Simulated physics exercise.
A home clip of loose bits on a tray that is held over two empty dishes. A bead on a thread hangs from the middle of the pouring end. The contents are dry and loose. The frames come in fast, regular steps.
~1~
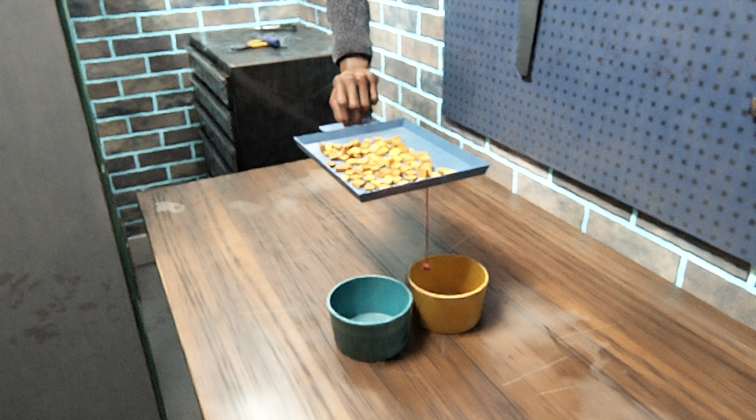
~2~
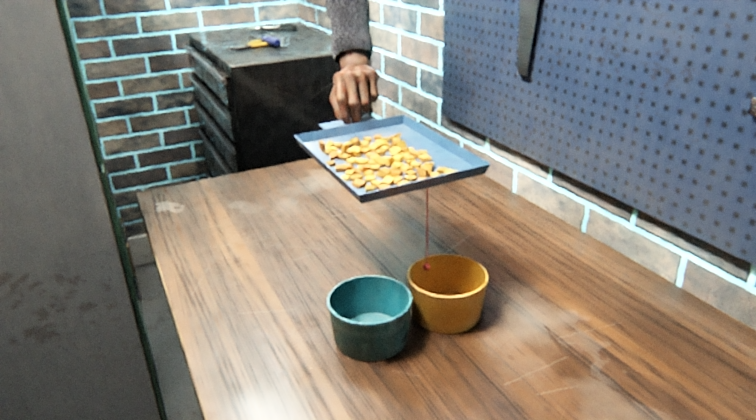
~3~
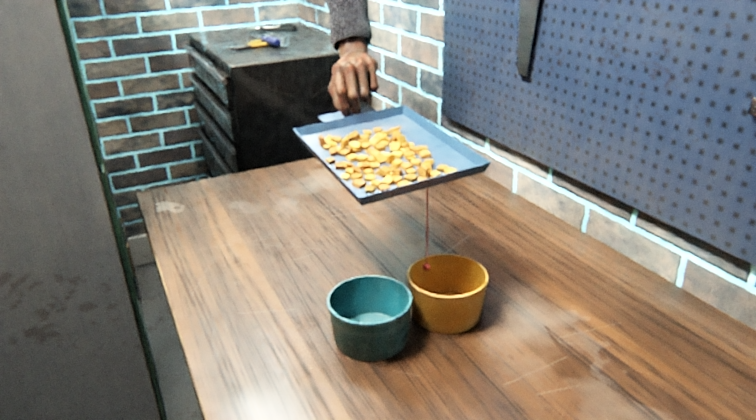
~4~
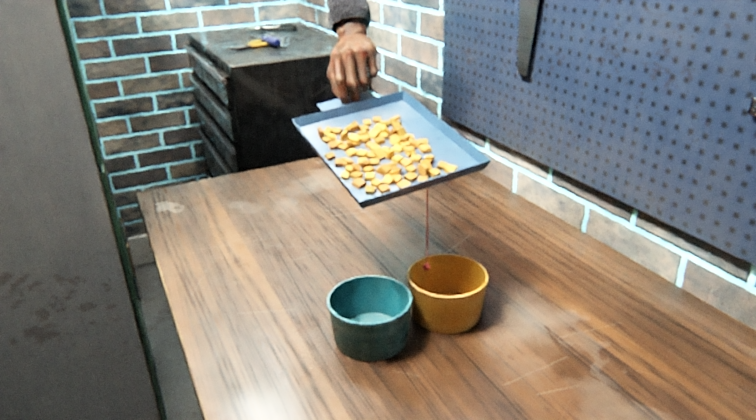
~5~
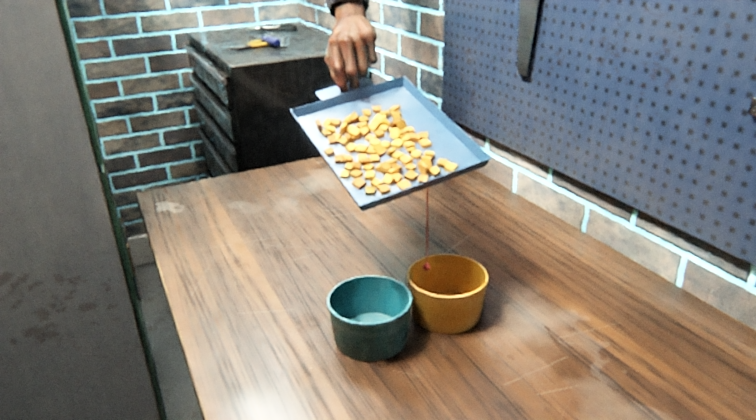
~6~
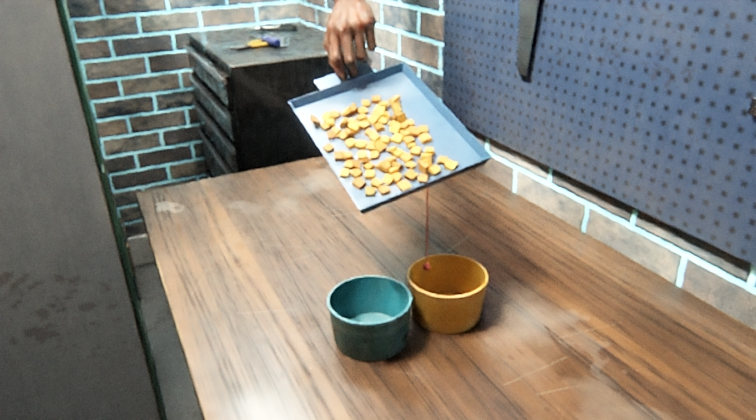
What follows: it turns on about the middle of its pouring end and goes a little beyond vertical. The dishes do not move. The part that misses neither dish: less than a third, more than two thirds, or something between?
They take over two thirds between them.
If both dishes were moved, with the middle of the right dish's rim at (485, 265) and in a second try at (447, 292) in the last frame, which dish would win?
In turn: Left; the left dish.
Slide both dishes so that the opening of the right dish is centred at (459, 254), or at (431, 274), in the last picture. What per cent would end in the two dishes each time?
Roughly 30 per cent, and 80 per cent.
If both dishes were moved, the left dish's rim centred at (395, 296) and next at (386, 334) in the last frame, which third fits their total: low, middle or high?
In turn: More than two thirds; under a third.
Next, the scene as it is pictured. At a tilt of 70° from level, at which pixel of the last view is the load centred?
At about (380, 187).
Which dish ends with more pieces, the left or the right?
Fuller: The left one.
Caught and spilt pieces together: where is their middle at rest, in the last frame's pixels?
Roughly at (372, 332).
Shortly afterwards, tray tipped steeply; all but a few on the tray; a little in the air.
Next, tray tipped past a quarter turn; the bulk in the left dish; only a few in the right dish; a little outside both; a little in the air.
Some moments later, tray tipped past a quarter turn; all but a few in the left dish; only a few in the right dish; a little outside both.
In the end, tray tipped past a quarter turn; all but a few in the left dish; only a few in the right dish; a little outside both.
